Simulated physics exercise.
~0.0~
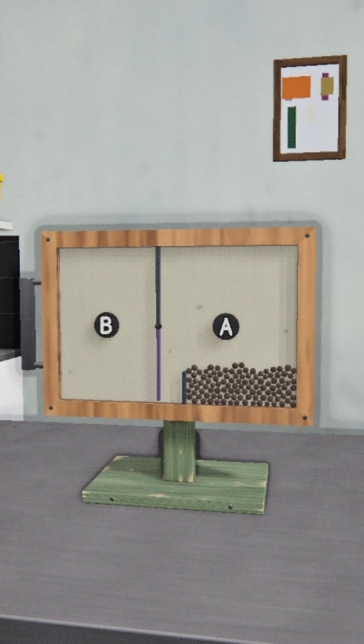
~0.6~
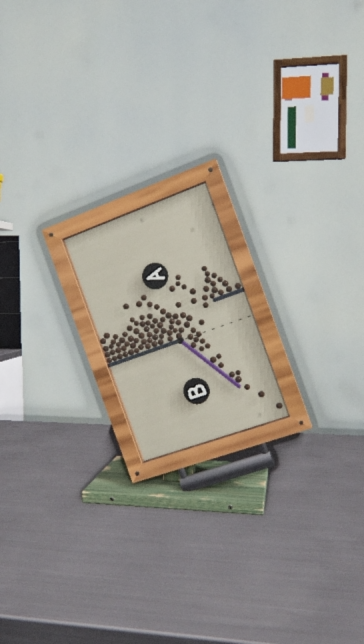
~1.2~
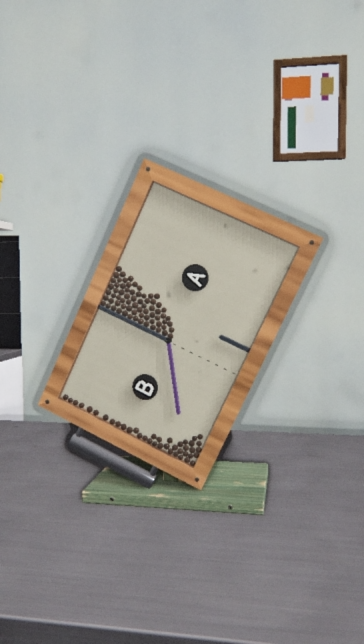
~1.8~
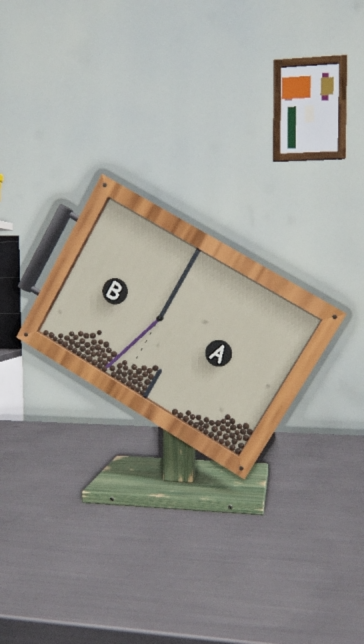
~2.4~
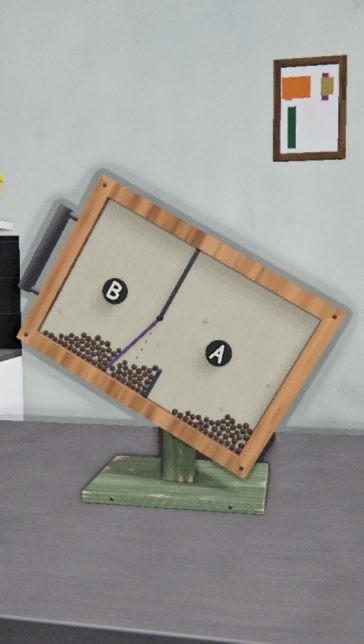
A shallow wood-framed display case, holding dark beads heaped at lower right, stands level on a green stand on a grey tabletop, seen from the front by a still camera. Round black labels mark B at left and A at right, split by a dark divider with a purple flap, while a framed picture hangs on the pale wall. The case turns anticlockwise well past upright, and beads slide towards the divider, some slipping past the open flap into B. It then swings back clockwise beyond level. Finally it rests tilted down to the right, with beads piled in both sides.
